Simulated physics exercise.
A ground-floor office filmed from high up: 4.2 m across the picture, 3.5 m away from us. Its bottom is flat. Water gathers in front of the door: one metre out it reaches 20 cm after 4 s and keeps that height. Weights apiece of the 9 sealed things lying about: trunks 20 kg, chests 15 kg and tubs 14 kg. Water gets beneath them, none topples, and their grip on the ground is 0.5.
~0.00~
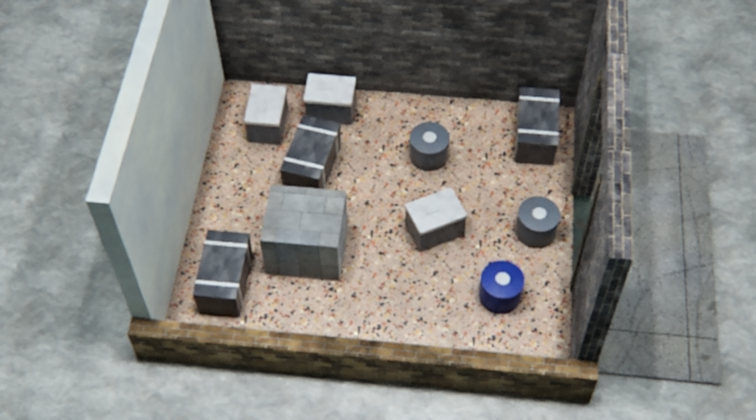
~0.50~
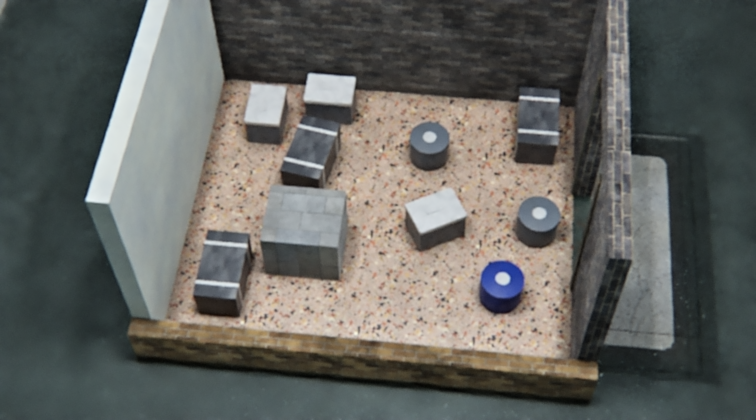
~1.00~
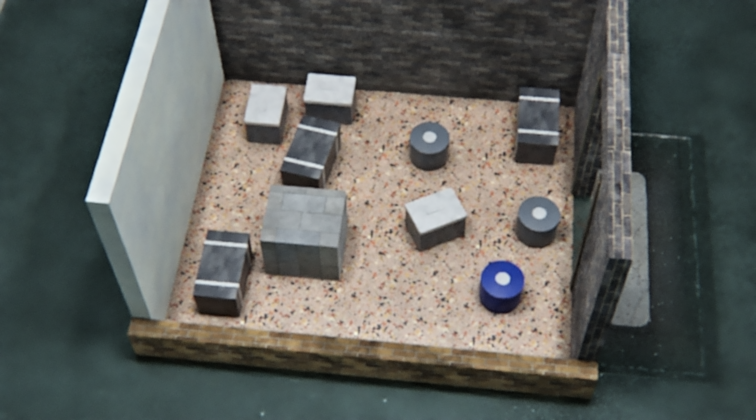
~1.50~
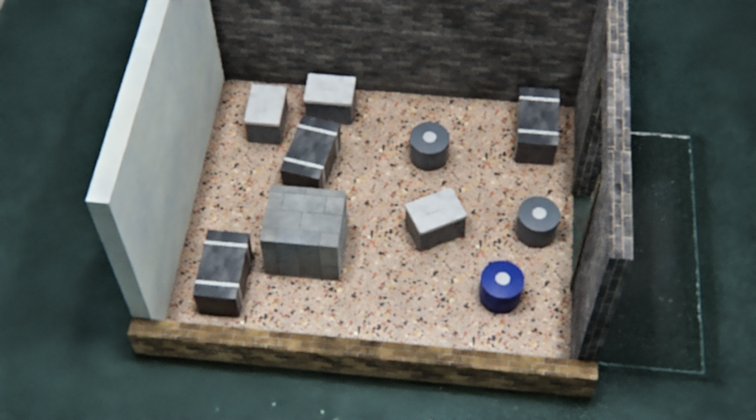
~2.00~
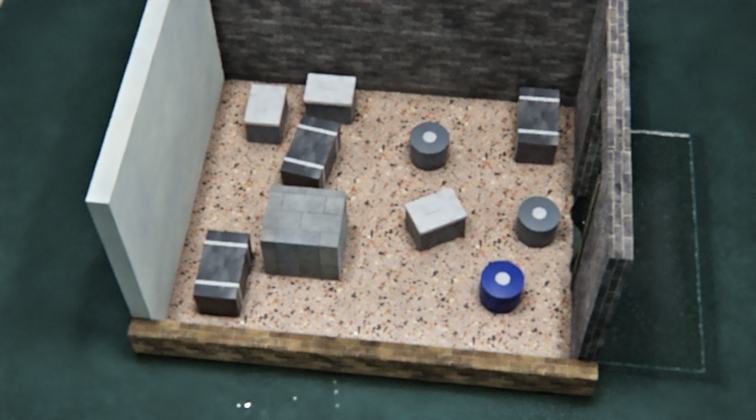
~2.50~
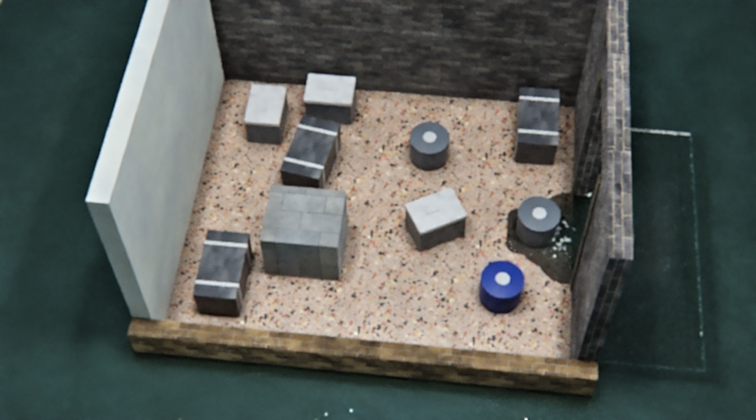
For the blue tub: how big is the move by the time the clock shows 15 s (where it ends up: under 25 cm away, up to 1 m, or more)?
The blue tub is nudged along.
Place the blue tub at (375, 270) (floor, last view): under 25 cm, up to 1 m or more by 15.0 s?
It gets carried off.
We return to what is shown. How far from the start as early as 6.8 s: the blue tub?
Roughly 10 cm by then.
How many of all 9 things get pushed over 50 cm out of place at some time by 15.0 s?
I count 7.
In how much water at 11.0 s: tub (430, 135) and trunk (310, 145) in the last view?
About 7 and 14 cm.
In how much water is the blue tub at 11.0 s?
About 6 cm.
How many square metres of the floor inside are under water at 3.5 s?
About 2.0 m2.
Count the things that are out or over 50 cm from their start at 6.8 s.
I count 2.
After 3.5 s the blue tub is near (503, 279), 0.0 m from its start, aground; 0 afloat.
After 6.8 s the blue tub is near (496, 289), 0.1 m from its start, aground; 1 afloat.
After 11.0 s the blue tub is near (496, 289), 0.1 m from its start, aground; 7 afloat.
After 15.0 s the blue tub is near (461, 272), 0.4 m from its start, afloat; 9 afloat.
